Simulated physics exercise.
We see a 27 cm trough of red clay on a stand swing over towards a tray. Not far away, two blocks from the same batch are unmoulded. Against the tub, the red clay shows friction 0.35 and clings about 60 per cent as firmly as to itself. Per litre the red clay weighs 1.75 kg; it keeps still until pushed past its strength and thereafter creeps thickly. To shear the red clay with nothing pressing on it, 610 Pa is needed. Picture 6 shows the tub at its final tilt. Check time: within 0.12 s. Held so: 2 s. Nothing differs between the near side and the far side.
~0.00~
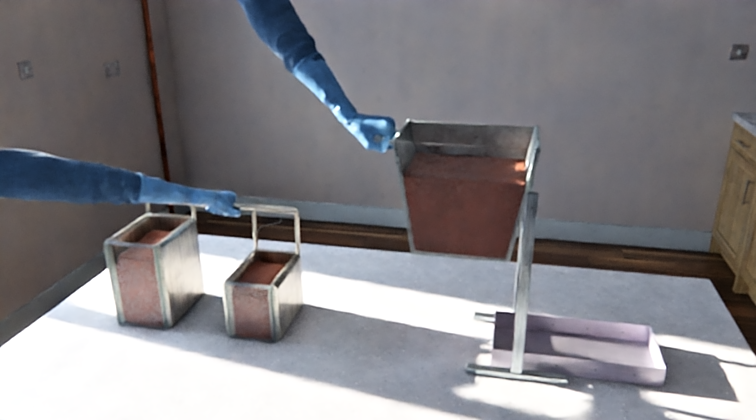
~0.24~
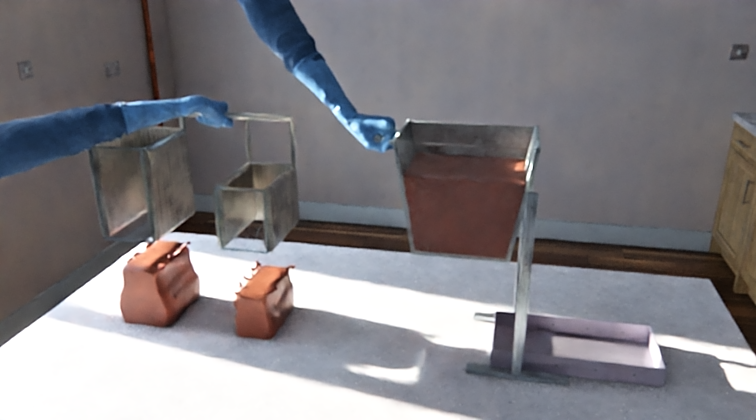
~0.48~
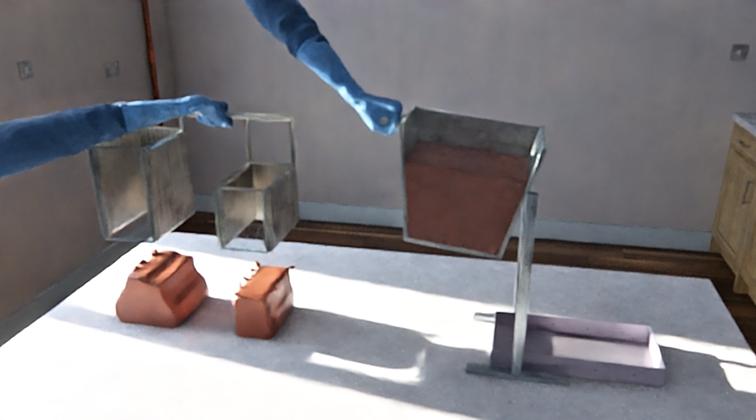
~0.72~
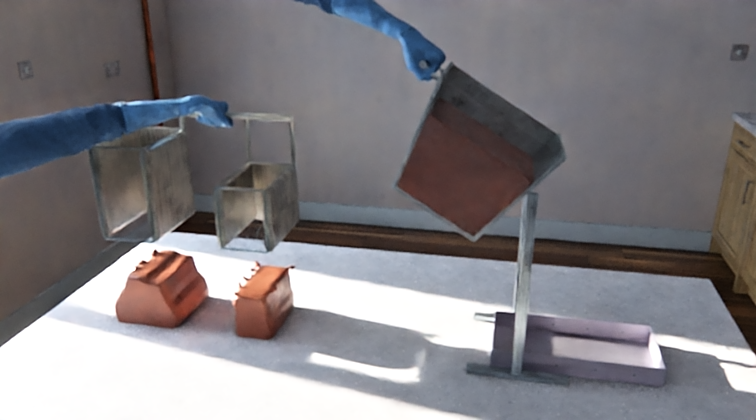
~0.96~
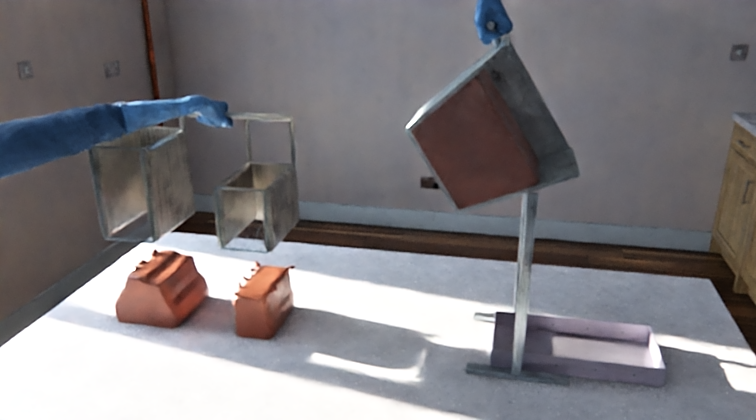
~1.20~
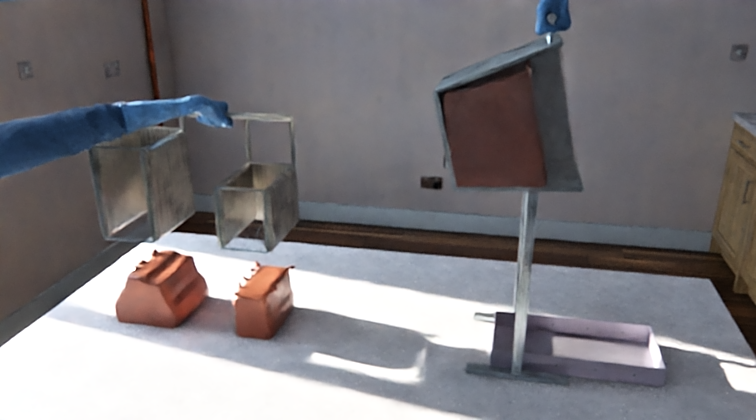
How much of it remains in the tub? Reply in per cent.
100 %.
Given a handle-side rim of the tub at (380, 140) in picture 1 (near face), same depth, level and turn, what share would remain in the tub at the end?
In that case close to 75 %.
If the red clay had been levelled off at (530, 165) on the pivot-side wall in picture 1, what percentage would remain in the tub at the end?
Then about 75 %.
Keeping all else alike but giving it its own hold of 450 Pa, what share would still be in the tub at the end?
75 %.
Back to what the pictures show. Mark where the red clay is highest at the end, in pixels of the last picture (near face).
I'd say it peaks at roughly (555, 104) in the last picture.
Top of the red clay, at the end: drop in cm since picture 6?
About 6 cm.
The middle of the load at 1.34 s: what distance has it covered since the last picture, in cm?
Something like 2 cm, I'd say.
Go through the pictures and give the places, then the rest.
Handle-side rim at (397, 141), tilt 0 degrees; top of the red clay at (418, 176); blocks stand 21 cm, 13 cm (left to right), in the first picture.
Handle-side rim at (397, 141), tilt 0 degrees; top of the red clay at (418, 176); blocks stand 18 cm, 13 cm (left to right), in the second picture.
Handle-side rim at (404, 126), tilt 7 degrees; top of the red clay at (413, 163); blocks stand 15 cm, 13 cm (left to right), in the third picture.
Handle-side rim at (444, 78), tilt 32 degrees; top of the red clay at (434, 117); blocks stand 15 cm, 13 cm (left to right), in the fourth picture.
Handle-side rim at (508, 49), tilt 57 degrees; top of the red clay at (473, 80); blocks stand 15 cm, 13 cm (left to right), in the fifth picture.
Handle-side rim at (563, 46), tilt 76 degrees; top of the red clay at (522, 72); blocks stand 15 cm, 13 cm (left to right), in the sixth picture.
After 1.34 s, the tub is at 76 degrees and holds 100 %.
After 1.51 s, the tub is at 76 degrees and holds 100 %.
After 1.68 s, the tub is at 76 degrees and holds 100 %.
After 1.85 s, the tub is at 76 degrees and holds 100 %.
After 3.20 s, at the end, the tub is at 76 degrees and holds 100 %.
